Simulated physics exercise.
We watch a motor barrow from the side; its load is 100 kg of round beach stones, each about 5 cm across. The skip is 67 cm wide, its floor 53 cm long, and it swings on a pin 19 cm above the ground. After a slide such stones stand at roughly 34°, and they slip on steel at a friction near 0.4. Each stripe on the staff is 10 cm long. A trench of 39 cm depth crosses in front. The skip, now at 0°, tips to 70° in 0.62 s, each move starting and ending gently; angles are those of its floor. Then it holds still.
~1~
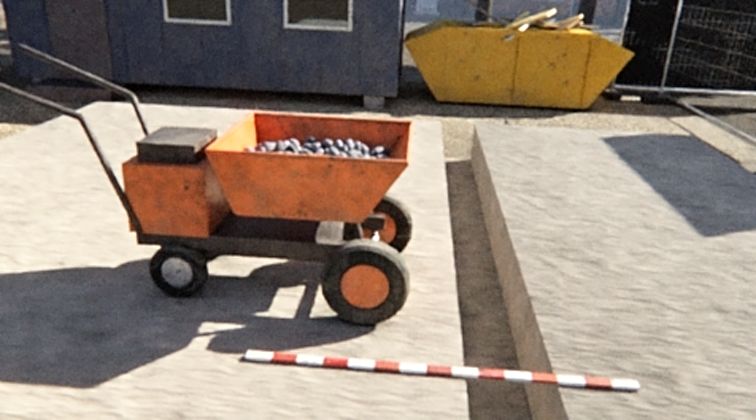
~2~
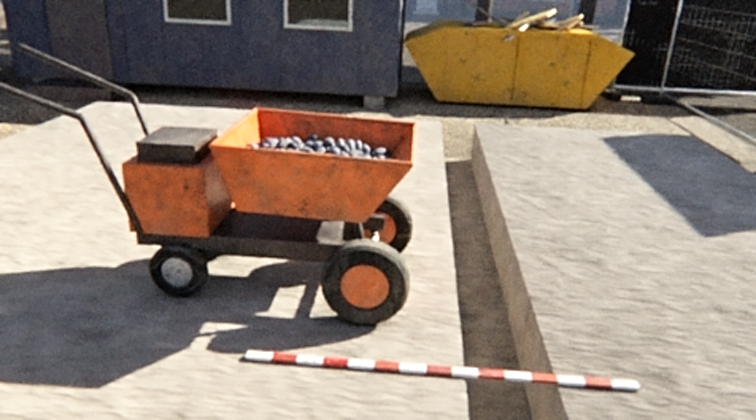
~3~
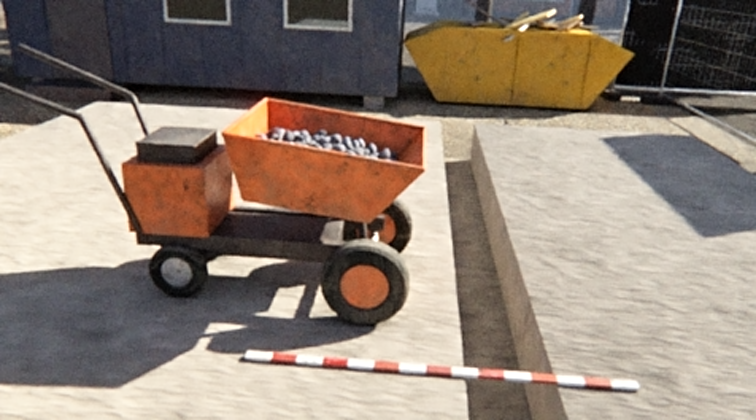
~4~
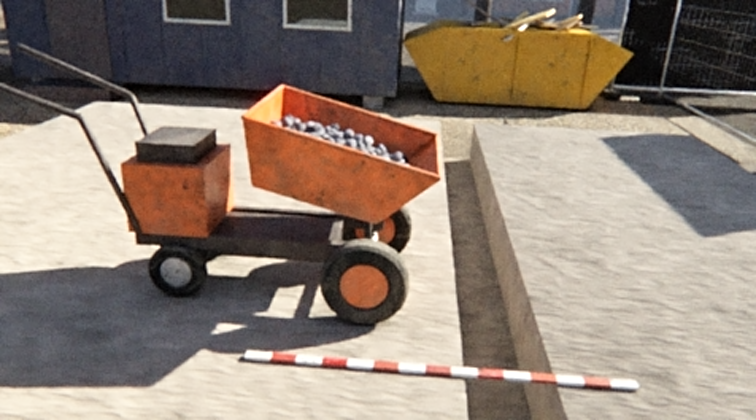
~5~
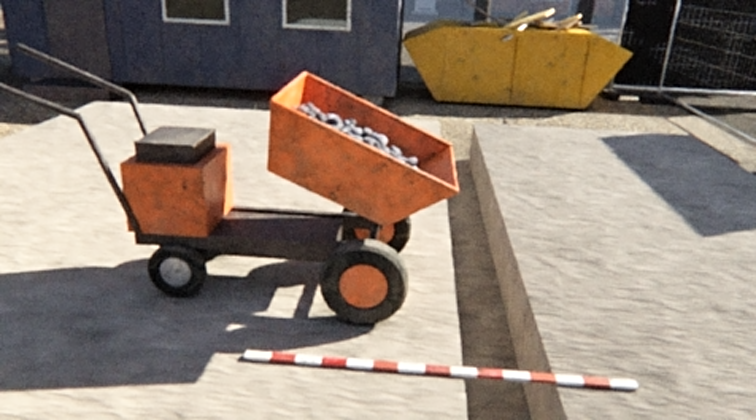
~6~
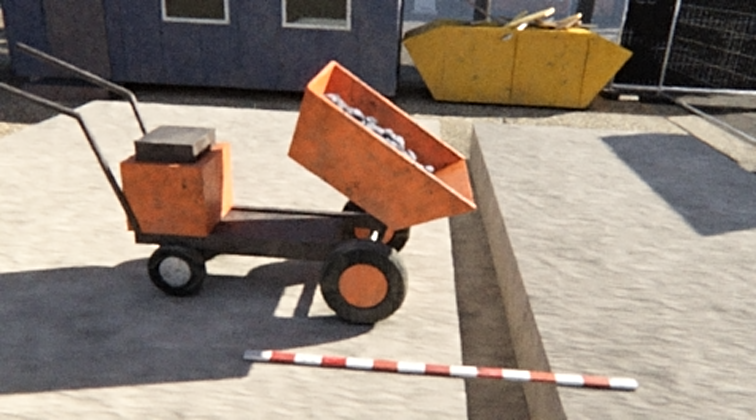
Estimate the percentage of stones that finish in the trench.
Close to 39 in a hundred.
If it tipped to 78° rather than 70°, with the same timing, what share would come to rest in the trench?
It would be near 40 per cent.
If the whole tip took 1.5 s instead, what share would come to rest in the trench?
It would be near 60 per cent.
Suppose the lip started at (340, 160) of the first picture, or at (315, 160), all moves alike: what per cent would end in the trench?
Near 90 per cent from the first place, 80 from the second.
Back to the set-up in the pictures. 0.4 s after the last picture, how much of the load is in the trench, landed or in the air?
Some 15 per cent.
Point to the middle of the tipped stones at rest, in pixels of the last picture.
Their middle is at about (560, 296).
Then, 0.2 s after the last picture the floor is at 58°, 100 % in the skip; the foremost stones are at (470, 222).
Then, 0.4 s after the last picture the floor is at 70°, 76 % in the skip, 13 % in the trench, 11 % past the trench; the foremost stones are at (570, 301).
Then, 0.8 s after the last picture the floor is at 70°, 21 % in the skip, 19 % in the trench, 60 % past the trench; the foremost stones are at (730, 302).
Then, 2.7 s after the last picture the floor is at 70°, 0 % in the skip, 39 % in the trench, 61 % past the trench; the foremost stones are past the picture's edge.
